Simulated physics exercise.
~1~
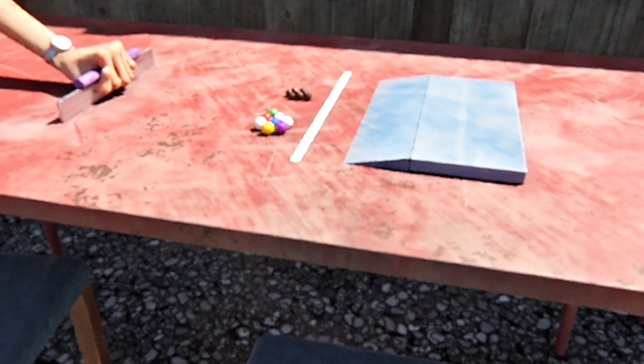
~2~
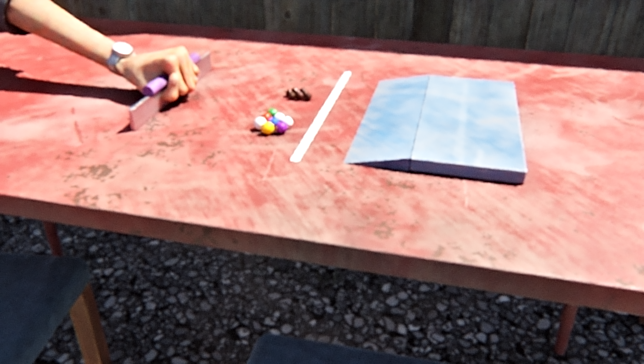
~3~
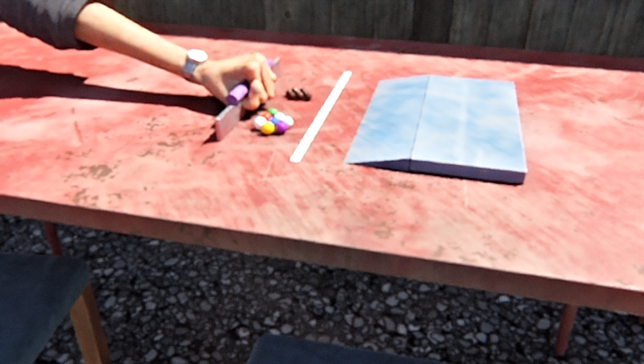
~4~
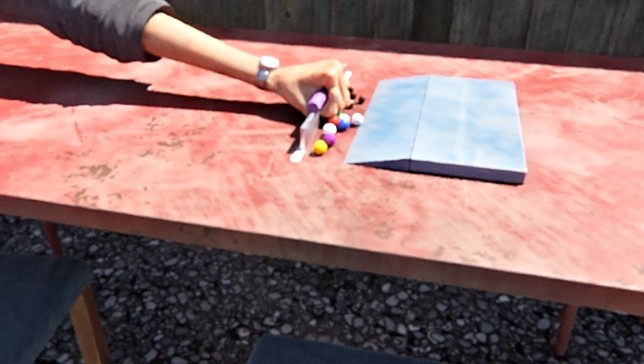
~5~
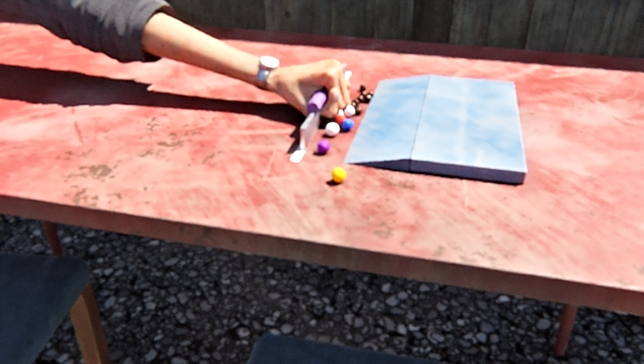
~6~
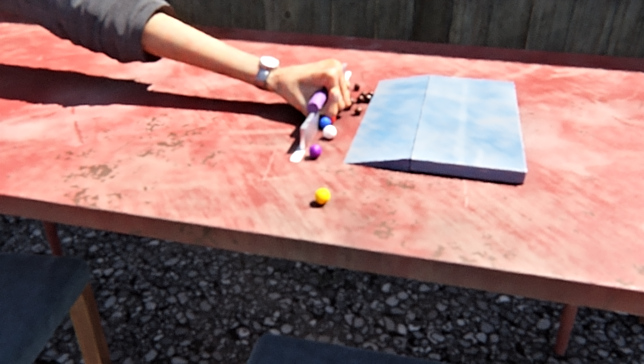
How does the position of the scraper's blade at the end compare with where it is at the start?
The blade starts near the left side of the red table, well away from the beads, and ends farther to the right at the white tape, just short of the pale blue slab.
